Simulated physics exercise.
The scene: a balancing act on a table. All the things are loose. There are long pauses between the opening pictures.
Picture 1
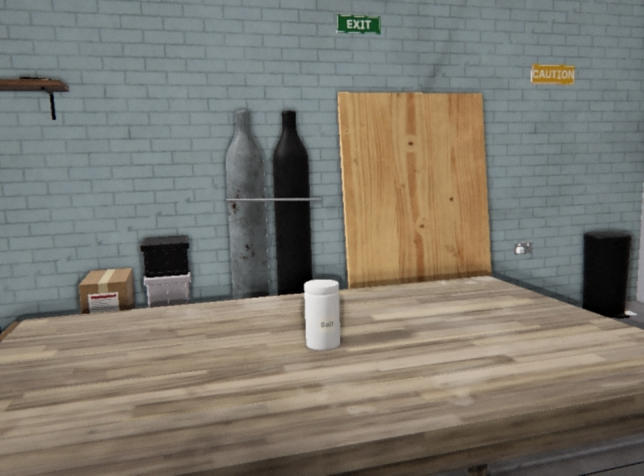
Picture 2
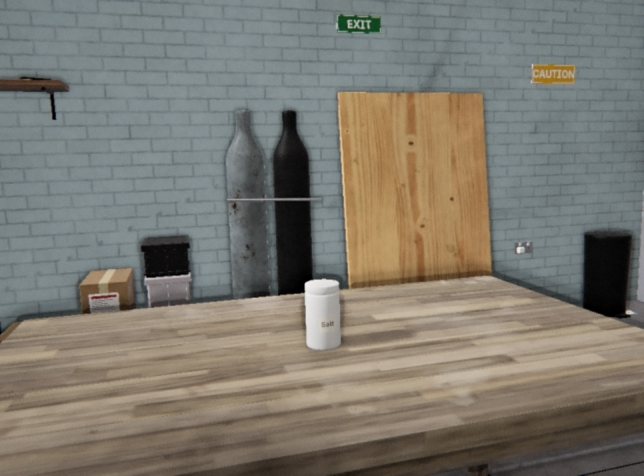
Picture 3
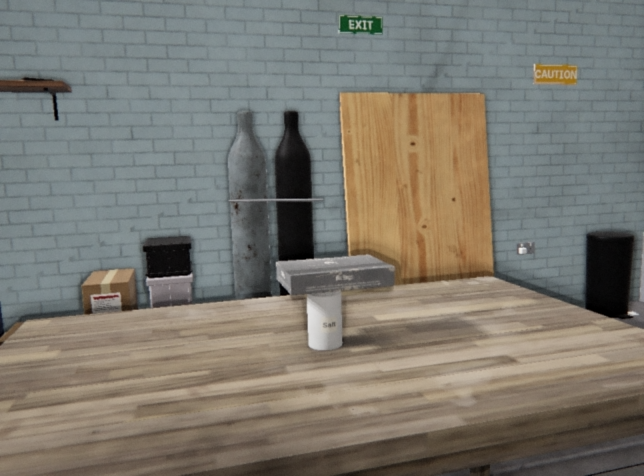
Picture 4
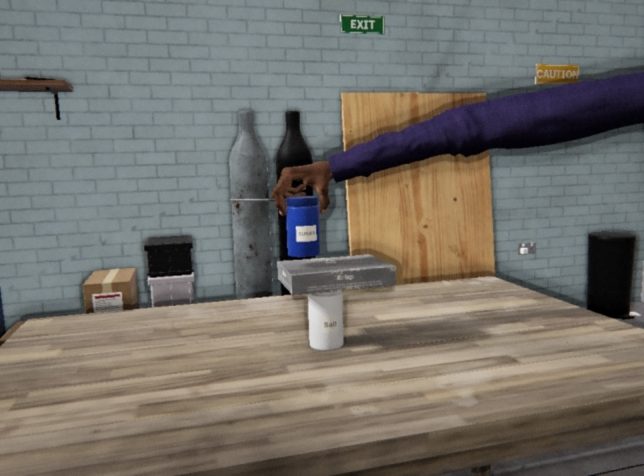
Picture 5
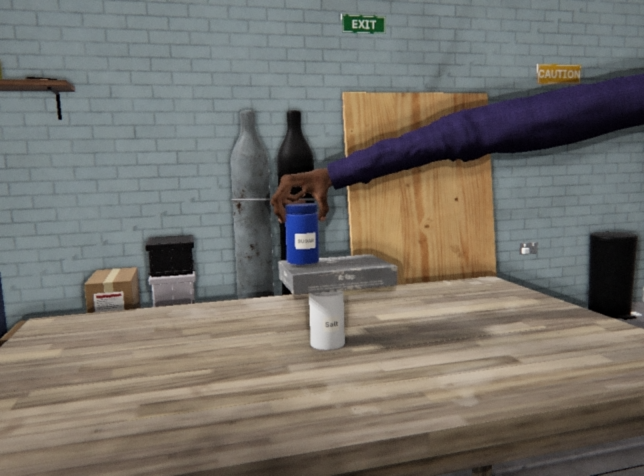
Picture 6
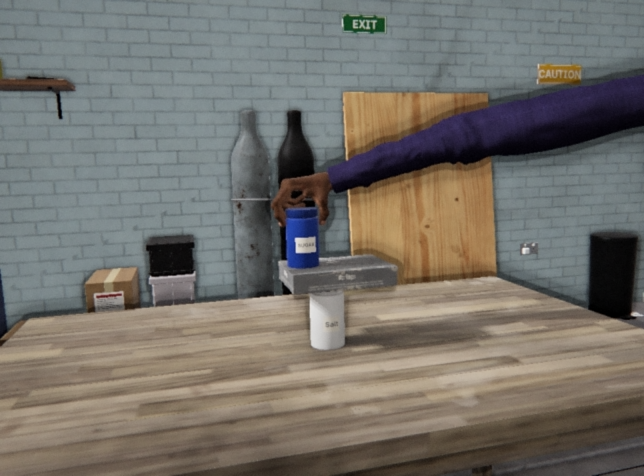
An arm in a purple sleeve lowered a blue jar onto a flat grey box, which had appeared on top of a white jar on the wooden table, and kept hold of it.
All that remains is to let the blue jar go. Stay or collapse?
Here the stack holds.
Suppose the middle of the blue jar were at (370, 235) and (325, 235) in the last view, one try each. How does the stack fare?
First, it gives way; second, it keeps its balance.
Then, 0.20 s after the last picture, nothing has stirred.
Then, 0.30 s after the last picture, blue jar resting near (303, 238).
At rest, all 3 in place. Seen from the same camera at the end, blue jar near (303, 238). The stack stays up.
